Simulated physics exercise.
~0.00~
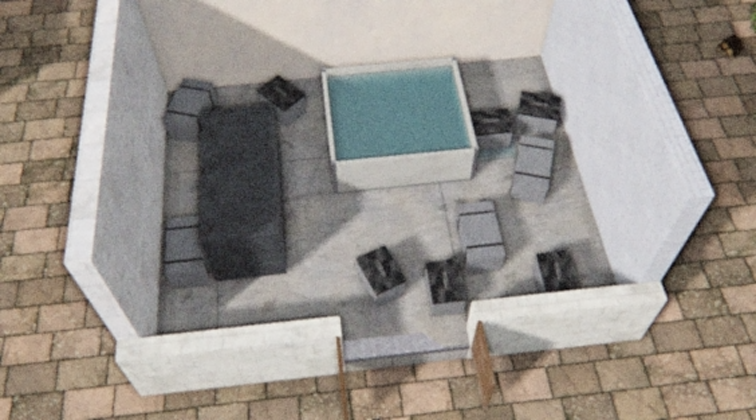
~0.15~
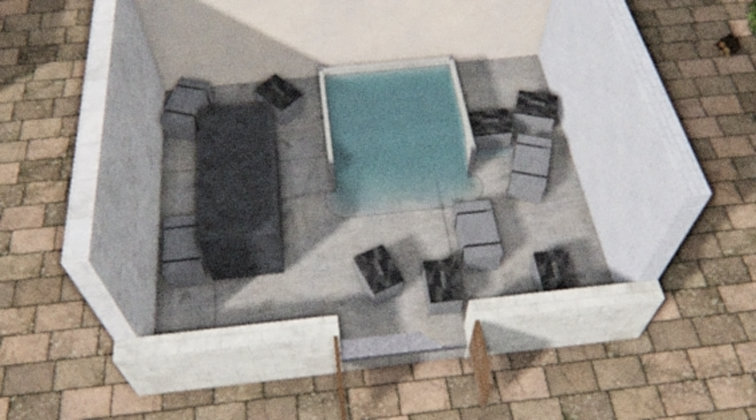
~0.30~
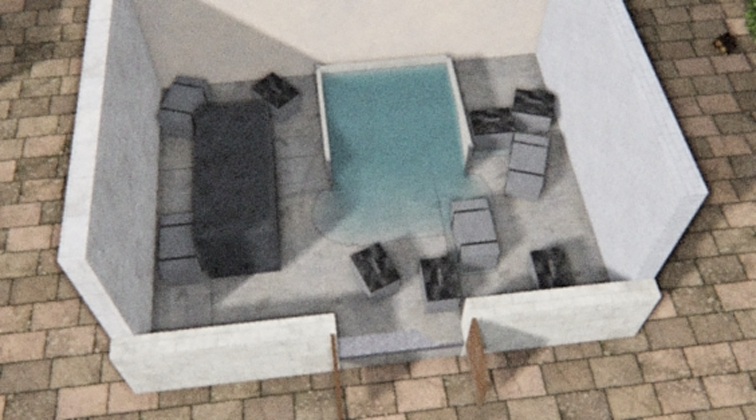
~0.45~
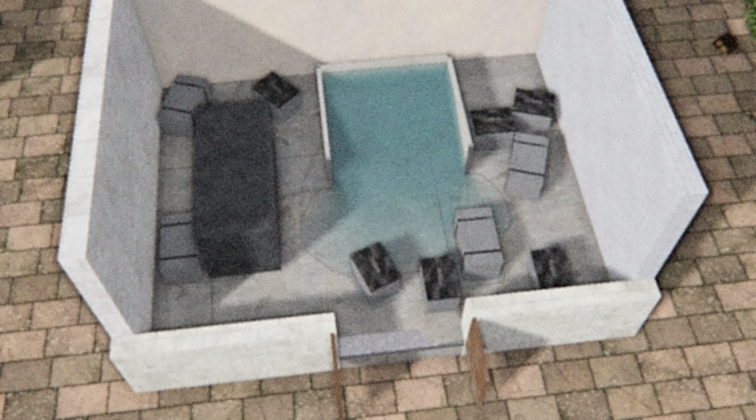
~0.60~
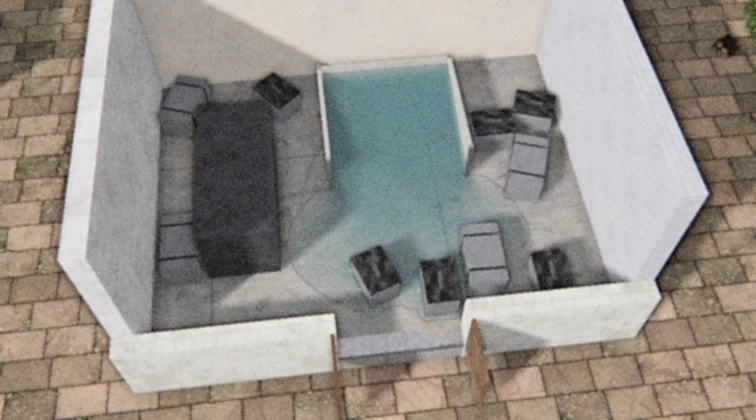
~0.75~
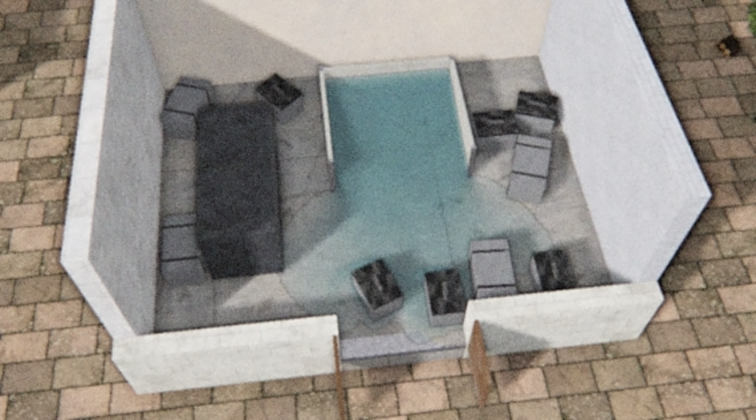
A walled, paved service yard is seen from high above, with brick paving around it. A pale-walled tank of teal water stands at the back, a long dark block at left, grey and black boxes around the floor, and brown gates at the near opening. As the view sways slightly, the tank's near wall gives way, water spreads toward the near side, and a grey box right of centre slides nearer.
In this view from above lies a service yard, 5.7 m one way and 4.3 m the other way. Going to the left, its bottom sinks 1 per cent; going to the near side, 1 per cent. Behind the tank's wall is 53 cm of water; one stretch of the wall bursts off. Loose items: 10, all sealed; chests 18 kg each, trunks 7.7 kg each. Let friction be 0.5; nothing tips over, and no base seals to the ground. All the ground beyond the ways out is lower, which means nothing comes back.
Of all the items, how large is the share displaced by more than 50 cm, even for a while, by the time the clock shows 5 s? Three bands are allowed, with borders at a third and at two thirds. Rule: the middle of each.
My guess is it is going to land in the middle band.
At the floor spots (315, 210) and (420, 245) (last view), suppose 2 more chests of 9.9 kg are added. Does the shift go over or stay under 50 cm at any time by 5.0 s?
Taking them in turn, the first is below the mark and the second above the mark.
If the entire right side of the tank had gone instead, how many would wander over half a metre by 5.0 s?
8.
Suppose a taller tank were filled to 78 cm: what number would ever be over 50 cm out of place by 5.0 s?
It would come to 8 of them.
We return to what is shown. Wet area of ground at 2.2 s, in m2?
13 m2.
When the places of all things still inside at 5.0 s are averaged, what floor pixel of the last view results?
Mean floor pixel: About (399, 152).
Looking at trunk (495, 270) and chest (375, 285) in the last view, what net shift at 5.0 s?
In turn: 80 cm, washed out.
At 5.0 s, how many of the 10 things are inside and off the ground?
At that point I count 4.
After 1.1 s 3 of 10 are over 50 cm from their spots; 1 afloat.
After 2.2 s 4 of 10 are over 50 cm from their spots; 2 afloat.
After 3.5 s 4 of 10 are over 50 cm from their spots; 2 afloat.
After 5.0 s 6 of 10 are over 50 cm from their spots, and 6 have been at some point; 4 afloat.
